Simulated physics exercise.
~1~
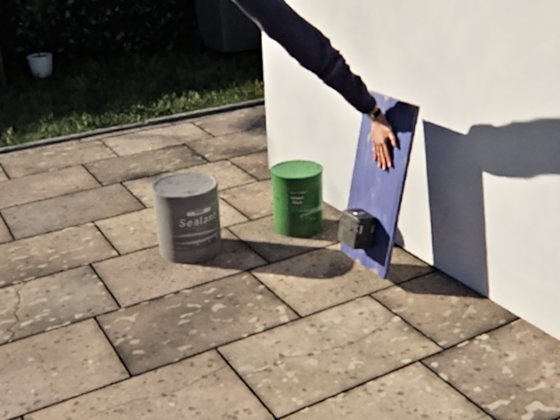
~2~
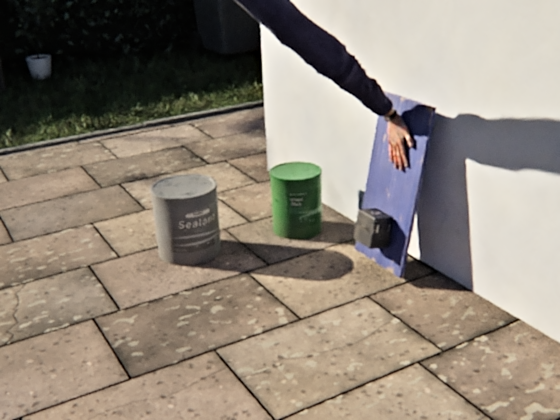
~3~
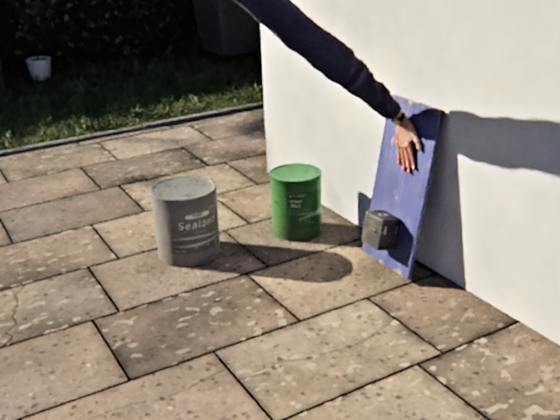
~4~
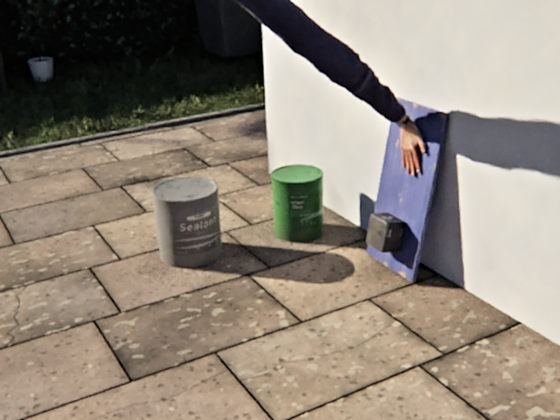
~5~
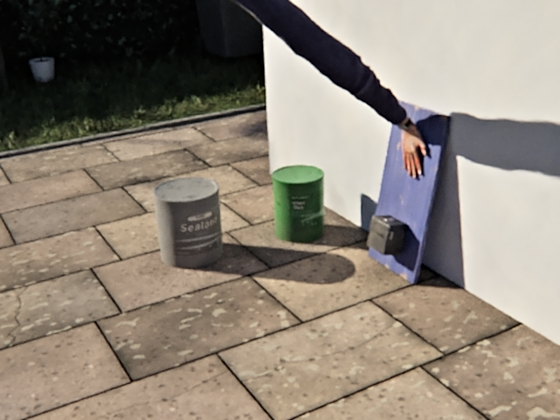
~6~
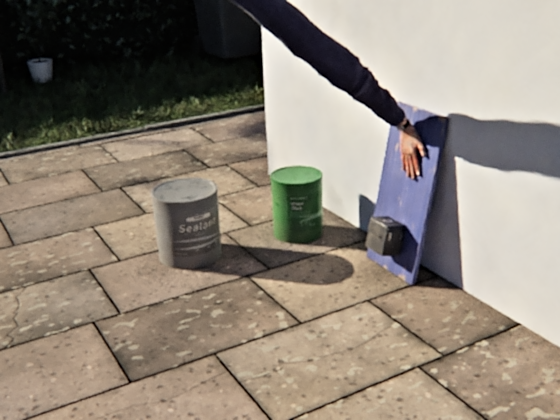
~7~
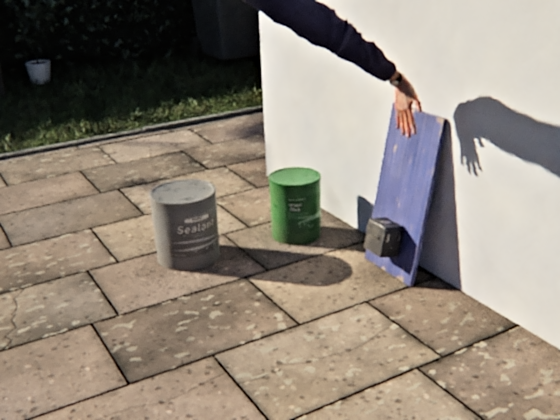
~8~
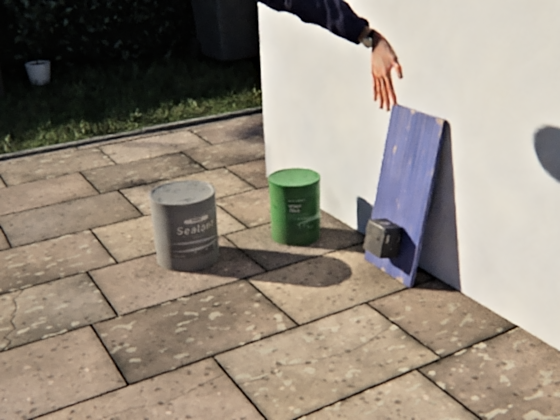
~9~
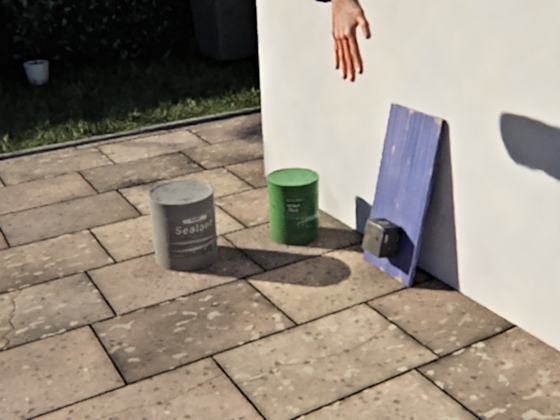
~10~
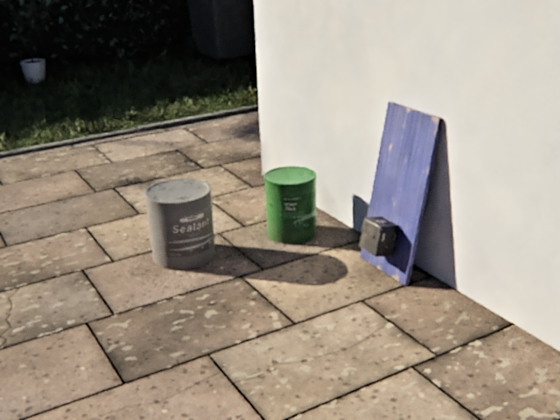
A hand in a dark sleeve holds a blue board against a bare white wall on a sunlit paved patio, seen from slightly above by a gently swaying camera. A green pail stands left of the board, with a grey pail farther left, and a small dark block sits against the board's lower face. The hand moves the board a little to the right, leaning it on the wall, and keeps hold briefly. Then it lets go, draws back upward and leaves view. The board stays leaning, and both pails remain in place.
